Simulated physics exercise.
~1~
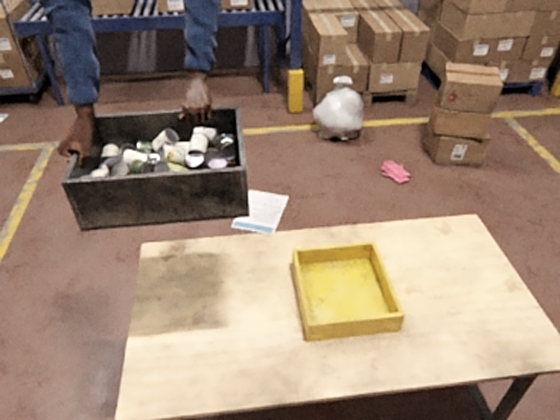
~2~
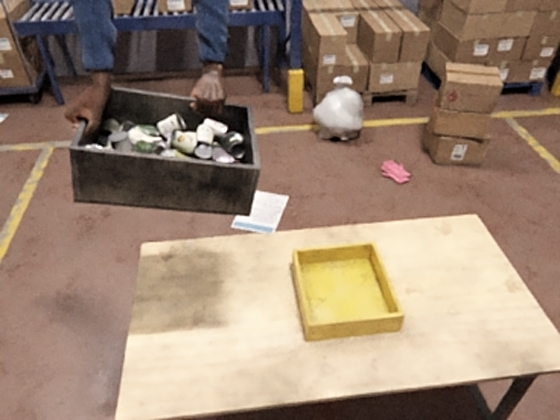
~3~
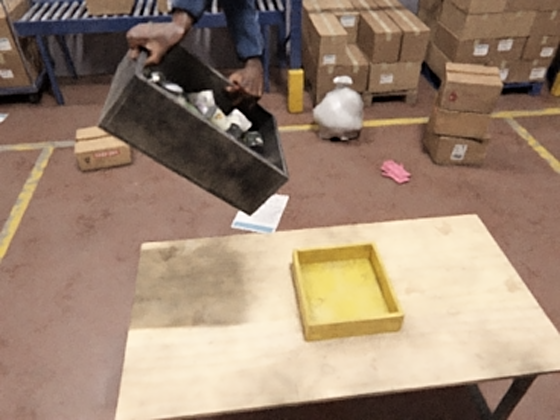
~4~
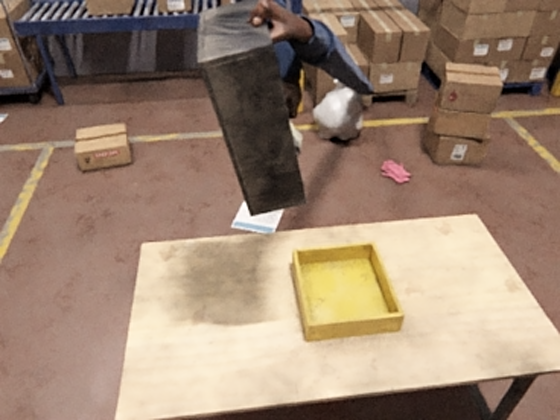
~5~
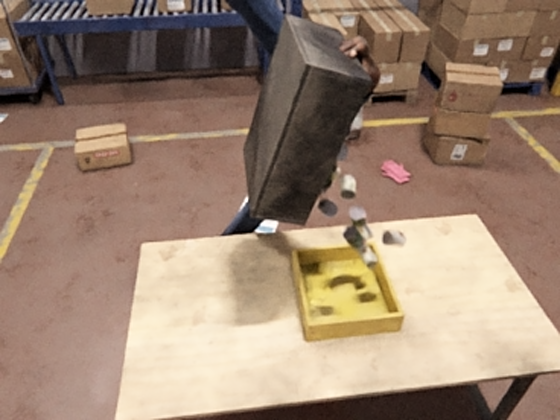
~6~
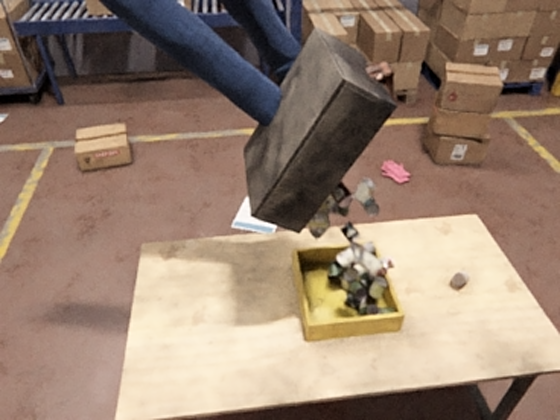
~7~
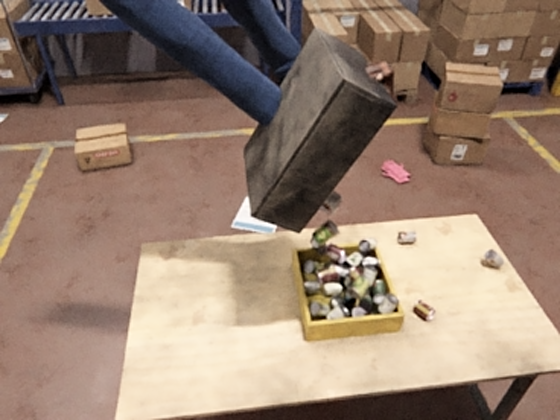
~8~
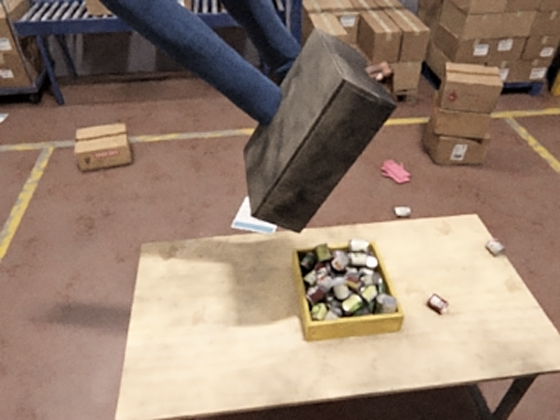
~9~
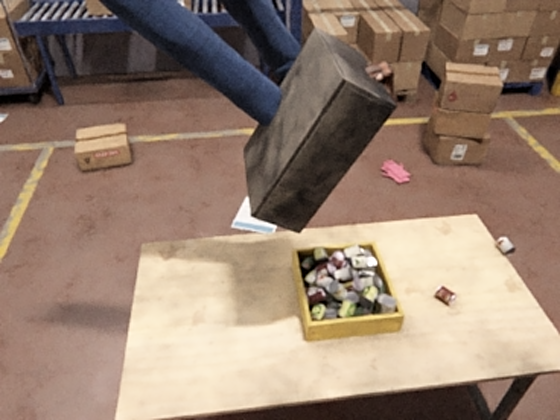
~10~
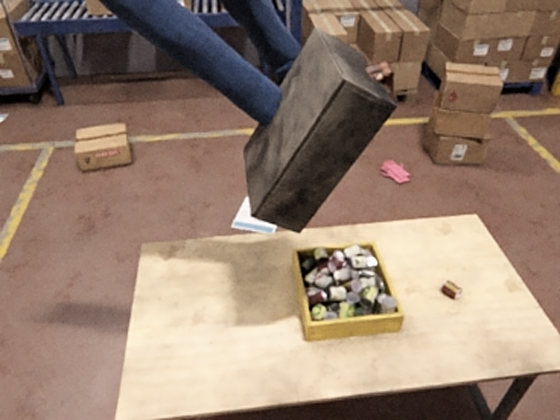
In this clip, a worker lifts a black crate of small tins and tips it over a yellow basket on a table; the tins tumble out, mostly filling the basket, while a few scatter to the right, one remaining on the tabletop as the crate stays upended.
